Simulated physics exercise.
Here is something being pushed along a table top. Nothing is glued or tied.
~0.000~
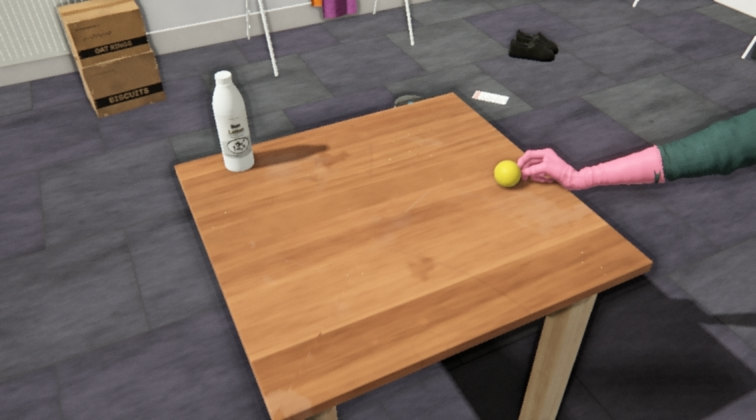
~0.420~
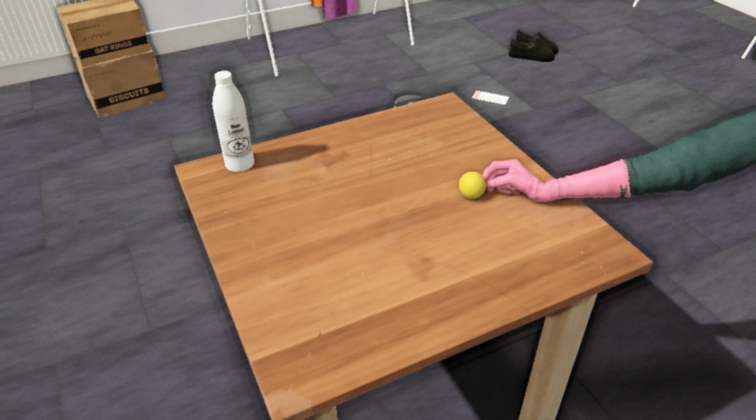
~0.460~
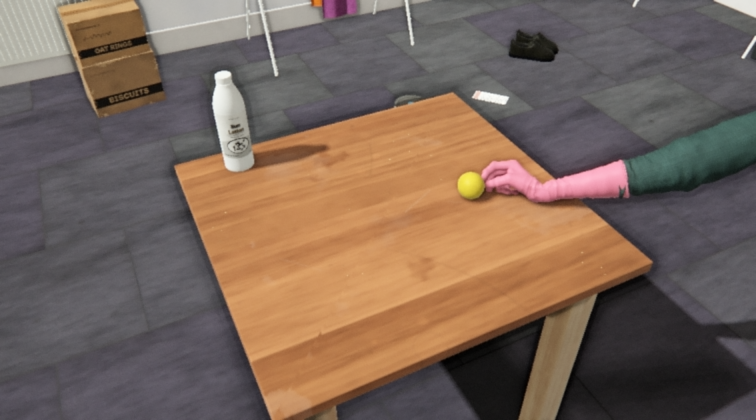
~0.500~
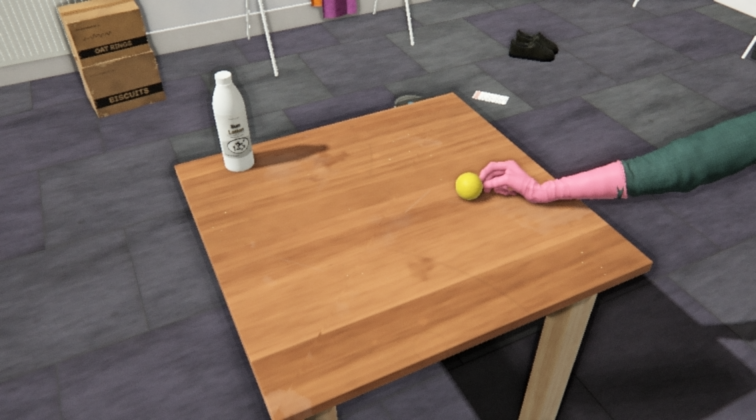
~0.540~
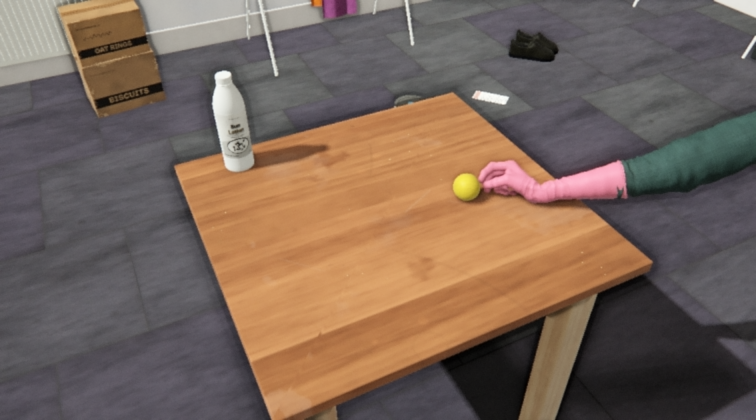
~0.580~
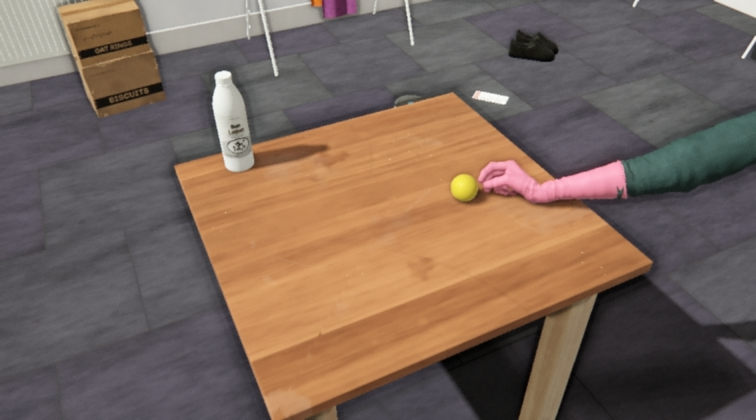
A yellow lemon is pushed left across a wooden table by a pink-gloved hand, then creeps slightly farther.
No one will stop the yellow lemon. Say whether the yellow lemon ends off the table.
The yellow lemon stays on the table.
Around 0.98 s, yellow lemon displaced about its own width near (445, 194).
Around 1.38 s, yellow lemon displaced well along near (430, 199).
Finally (2.6 s), moved from the start, yellow lemon. Final places as the last picture's camera would see them, yellow lemon near (417, 204).
